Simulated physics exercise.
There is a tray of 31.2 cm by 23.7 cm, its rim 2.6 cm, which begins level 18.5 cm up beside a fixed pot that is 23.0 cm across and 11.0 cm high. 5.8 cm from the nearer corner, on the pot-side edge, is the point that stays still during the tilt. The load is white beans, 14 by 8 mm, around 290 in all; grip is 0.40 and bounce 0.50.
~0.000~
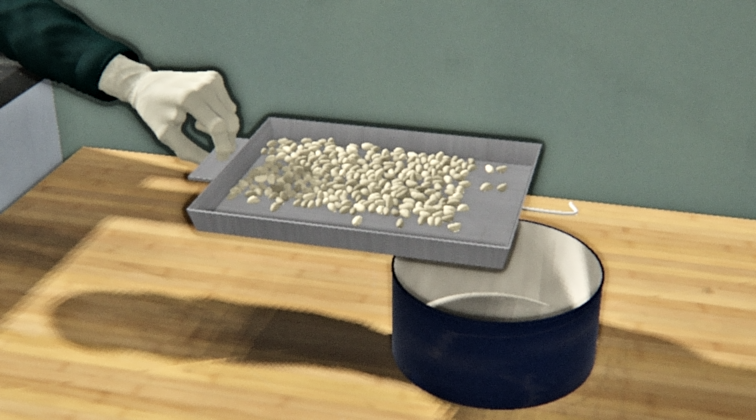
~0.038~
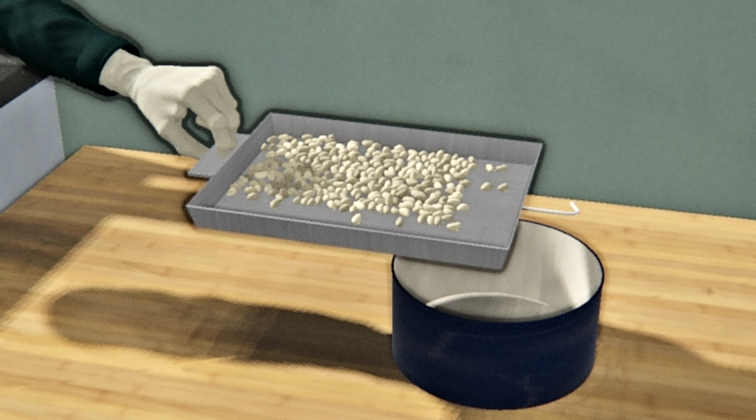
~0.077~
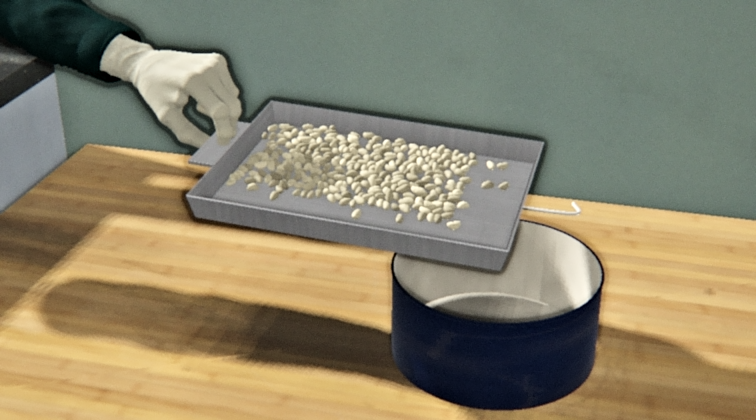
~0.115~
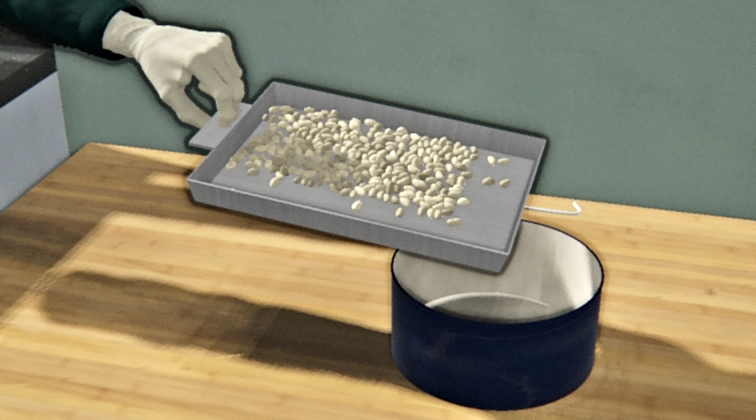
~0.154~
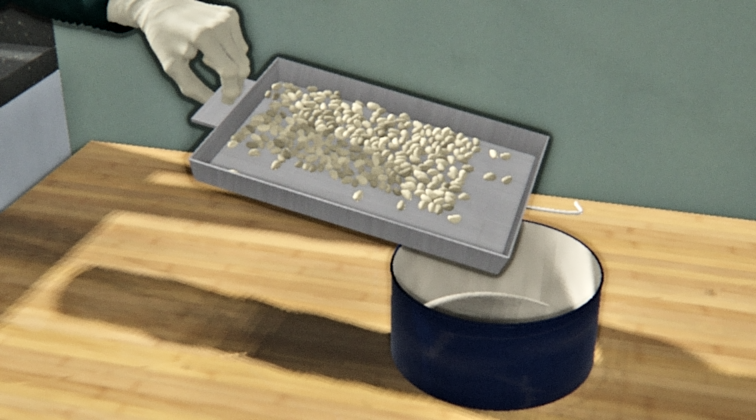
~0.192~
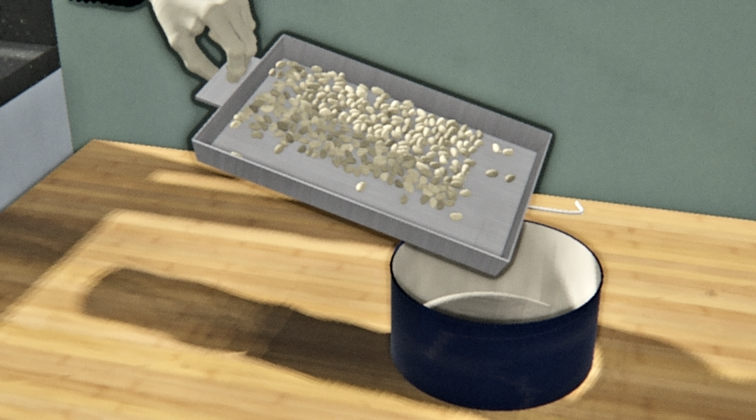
Tray of white beans tilting down toward the right above a dark blue pot, a gloved hand raising its left end.
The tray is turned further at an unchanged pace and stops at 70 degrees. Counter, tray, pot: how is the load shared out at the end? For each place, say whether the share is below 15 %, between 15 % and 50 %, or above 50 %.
At the end, counter: Large. Tray: Medium. Pot: Small.
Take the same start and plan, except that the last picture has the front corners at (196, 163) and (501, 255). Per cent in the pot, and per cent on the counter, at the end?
You'd end with pot at 0 and counter at 80.
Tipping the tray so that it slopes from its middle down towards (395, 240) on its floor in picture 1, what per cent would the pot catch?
The share comes to about 0 in a hundred.
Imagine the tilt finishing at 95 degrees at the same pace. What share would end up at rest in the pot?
In that case, near 10 percent.
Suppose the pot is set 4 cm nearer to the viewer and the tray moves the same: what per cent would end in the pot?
I'd say some 20 per cent would end up there.
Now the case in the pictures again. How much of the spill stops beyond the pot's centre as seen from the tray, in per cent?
Around 100 per cent, give or take.
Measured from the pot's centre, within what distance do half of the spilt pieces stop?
About 28 cm.
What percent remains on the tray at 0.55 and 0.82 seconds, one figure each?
The figures go 100 and then 30.
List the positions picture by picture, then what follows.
Tray tilt 0 degrees, front corners at (196, 207) and (503, 244); middle of the pieces at (358, 177); pot at (497, 265), in the first picture.
Tray tilt 1 degrees, front corners at (195, 204) and (502, 245); middle of the pieces at (358, 175), in the second picture.
Tray tilt 3 degrees, front corners at (195, 194) and (502, 247), lowest corner right front; middle of the pieces at (358, 168), in the third picture.
Tray tilt 7 degrees, front corners at (196, 178) and (503, 249), lowest corner right front; middle of the pieces at (359, 157), in the fourth picture.
Tray tilt 12 degrees, front corners at (198, 158) and (503, 252), lowest corner right front; middle of the pieces at (361, 142), in the fifth picture.
Tray tilt 17 degrees, front corners at (201, 139) and (503, 255), lowest corner right front; middle of the pieces at (371, 131); pot at (496, 266). Its pace works out near 130 degrees a second, in the sixth picture.
Then, at 0.41 s, tilt 45 degrees; the tray holds 100 %, the pot 0 %.
Then, at 0.55 s, tilt 63 degrees; the tray holds 100 %, the pot 0 %.
Then, at 0.82 s, tilt 70 degrees; the tray holds 30 %, the pot 5 %.
By 2.5 s all is still; counter 70 %, tray 25 %, pot 5 %.
